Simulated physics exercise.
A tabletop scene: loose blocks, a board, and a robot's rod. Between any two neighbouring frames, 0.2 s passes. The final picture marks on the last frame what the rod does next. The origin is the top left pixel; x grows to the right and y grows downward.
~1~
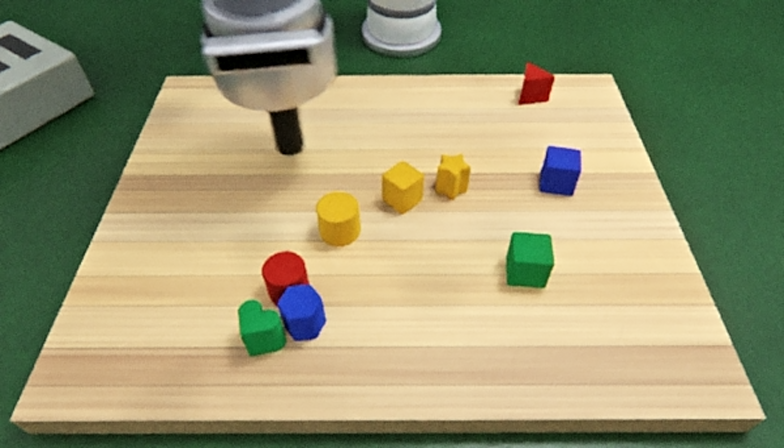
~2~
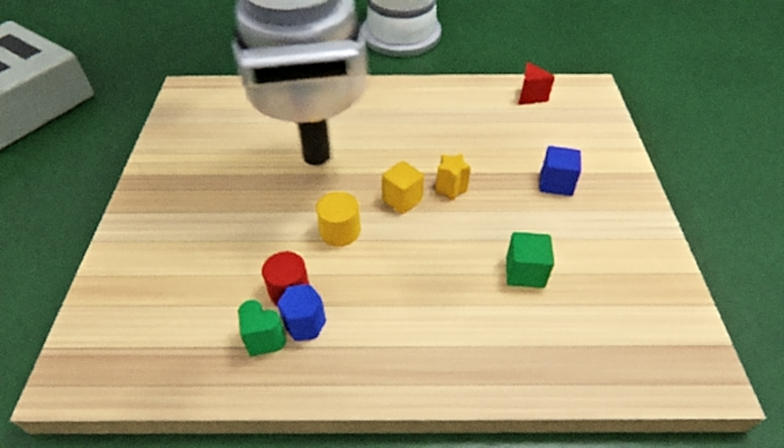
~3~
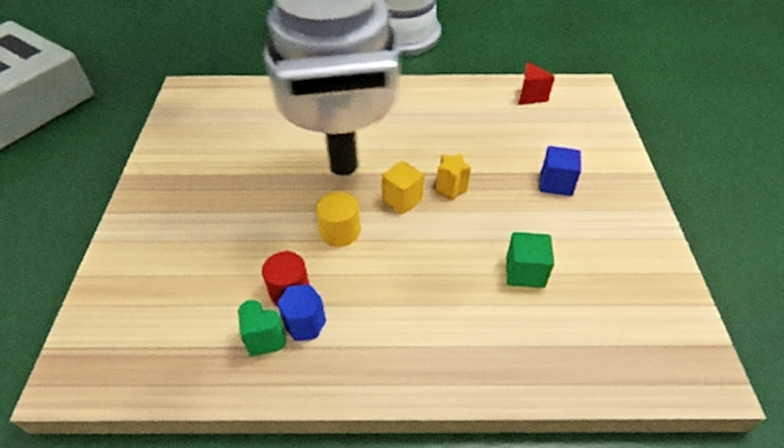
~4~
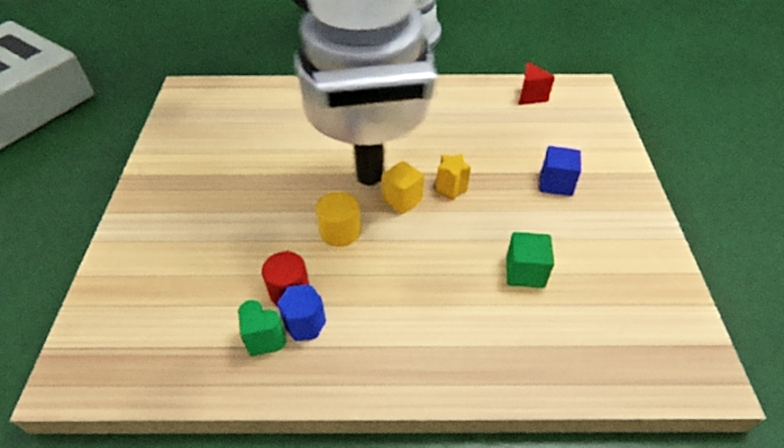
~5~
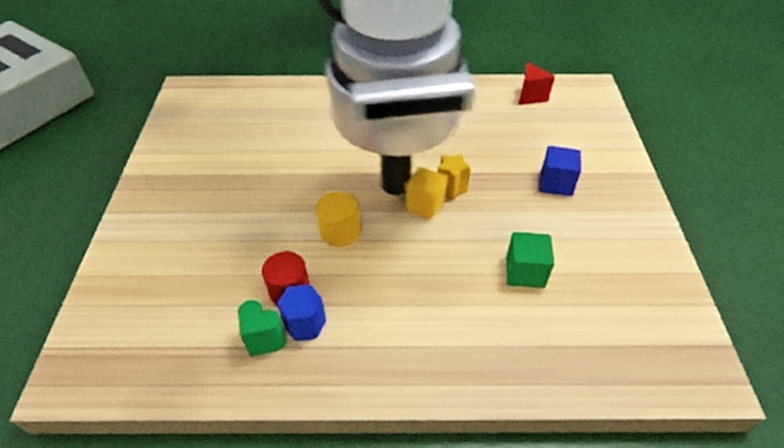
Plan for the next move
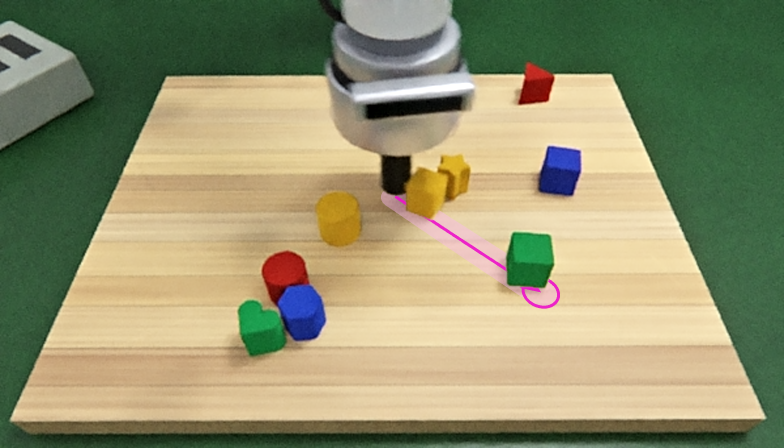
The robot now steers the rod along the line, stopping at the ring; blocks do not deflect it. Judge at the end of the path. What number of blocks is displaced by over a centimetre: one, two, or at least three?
Two blocks shift.
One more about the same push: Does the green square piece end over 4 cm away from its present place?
Going by the path, yes.
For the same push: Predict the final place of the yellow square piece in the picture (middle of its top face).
The middle of its upper face will lie at (483, 195).
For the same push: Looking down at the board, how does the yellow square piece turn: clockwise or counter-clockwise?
Its rotation is counterclockwise.
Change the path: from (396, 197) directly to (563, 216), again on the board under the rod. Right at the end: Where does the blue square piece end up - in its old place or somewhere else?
At the end of the path, the blue square piece remains in its old spot.
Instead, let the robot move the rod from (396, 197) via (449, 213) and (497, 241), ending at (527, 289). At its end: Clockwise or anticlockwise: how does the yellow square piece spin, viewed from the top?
Answer: Anticlockwise.
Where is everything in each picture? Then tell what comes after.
In the first frame, lower end of the rod at (291, 146), tops of blocks, yellow square piece at (403, 174), yellow star at (454, 163), green square piece at (533, 247).
In the second frame, rod at (317, 156), blocks as before.
In the third frame, rod at (344, 166), blocks as before.
In the fourth frame, rod at (370, 176), blocks as before.
In the fifth frame, rod at (396, 185), yellow square piece at (427, 180), yellow star at (454, 163), green square piece at (533, 247).
The drawn path runs in a line from (396, 197) to (541, 292).
On the path given first. One third of the way, rod at (442, 215); yellow square piece at (475, 194), turned 55° anticlockwise.
Two thirds of the way, rod at (491, 246); yellow square piece at (483, 195), turned 75° anticlockwise.
At the end, rod at (545, 281); yellow square piece at (483, 195), turned 75° anticlockwise; yellow star not moved; green square piece at (591, 272), turned 15° anticlockwise.
